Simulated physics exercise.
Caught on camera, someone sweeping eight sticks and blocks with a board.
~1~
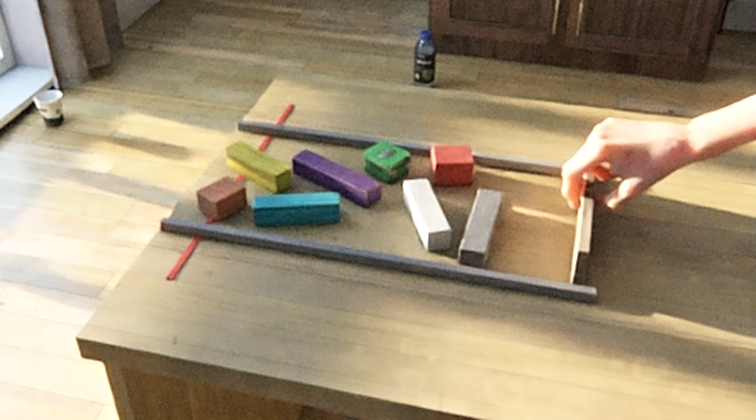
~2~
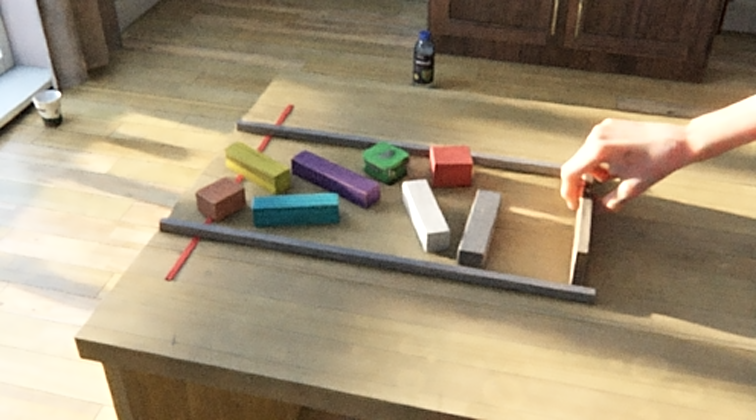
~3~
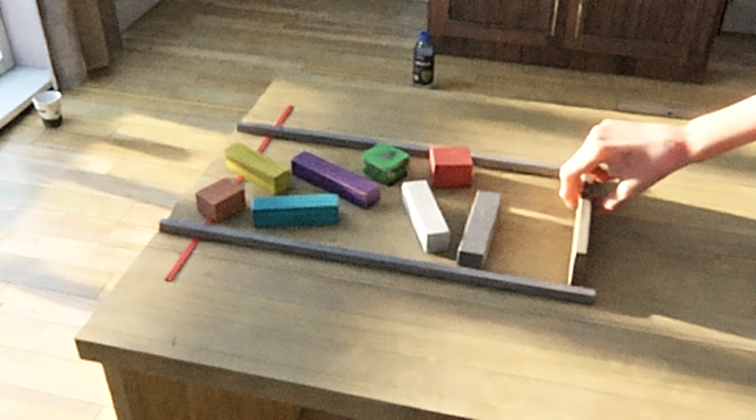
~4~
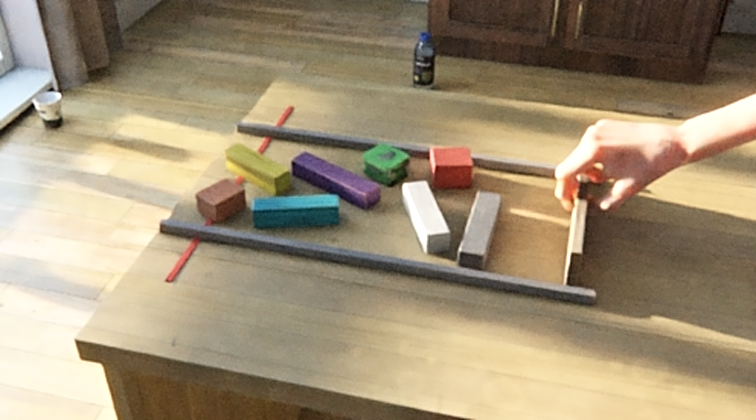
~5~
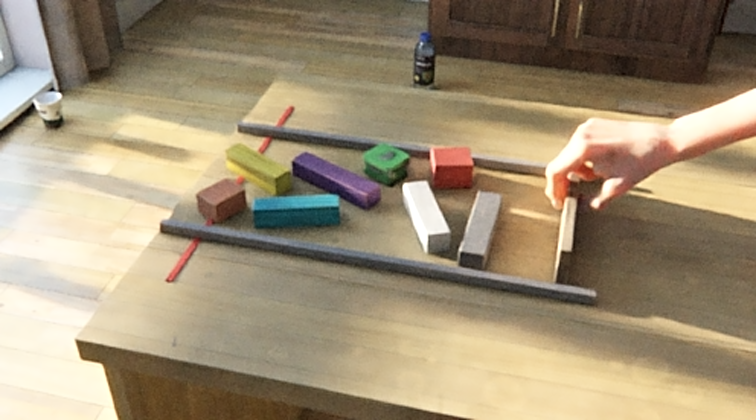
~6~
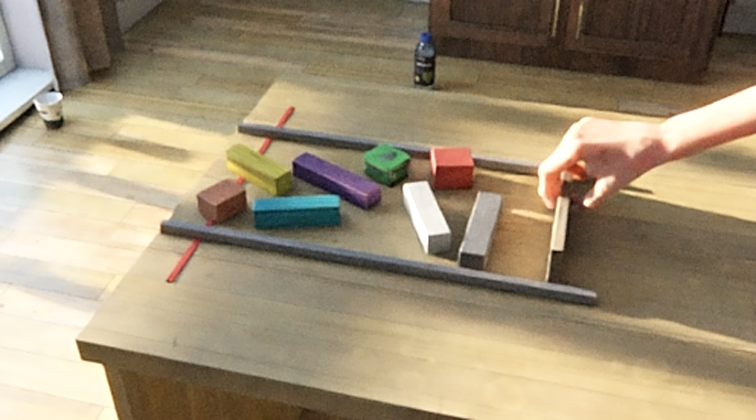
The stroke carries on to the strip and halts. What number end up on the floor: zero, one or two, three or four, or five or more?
In the end the number that fall off is five or more.
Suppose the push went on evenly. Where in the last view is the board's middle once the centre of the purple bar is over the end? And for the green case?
Near (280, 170) and (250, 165).
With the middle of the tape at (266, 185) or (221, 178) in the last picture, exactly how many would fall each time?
Down on the floor: 4 and 6.
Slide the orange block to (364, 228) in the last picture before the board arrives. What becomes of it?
Then it comes down.
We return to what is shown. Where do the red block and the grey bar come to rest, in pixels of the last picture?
The red block stops around (246, 135); the grey bar around (217, 189).
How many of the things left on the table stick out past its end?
Overhanging: 1.
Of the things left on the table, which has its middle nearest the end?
It is the white bar.
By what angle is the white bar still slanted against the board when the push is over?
About 0°.
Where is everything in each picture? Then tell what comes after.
The first frame shows orange block (222, 198); yellow stick (258, 167); turquoise stick (297, 209); board (585, 212); tape (240, 179).
The second frame shows yellow stick (257, 167); green case (386, 164).
The third frame shows turquoise stick (296, 211); red block (451, 167).
The fourth frame shows orange block (221, 200); board (579, 213).
The fifth frame shows yellow stick (258, 168); purple bar (335, 180).
The sixth frame shows orange block (222, 200); yellow stick (259, 169); turquoise stick (297, 212); board (563, 211); tape (240, 181).
Soon after, none off yet; orange block at rest near (222, 200); yellow stick at rest near (259, 169); turquoise stick at rest near (297, 212).
After that, none off yet; orange block displaced a little near (210, 195); yellow stick displaced a little near (242, 173); turquoise stick displaced about its own width near (229, 207).
In the end, the number that fall off is five or more; gone, green case, purple bar, turquoise stick, yellow stick and orange block.
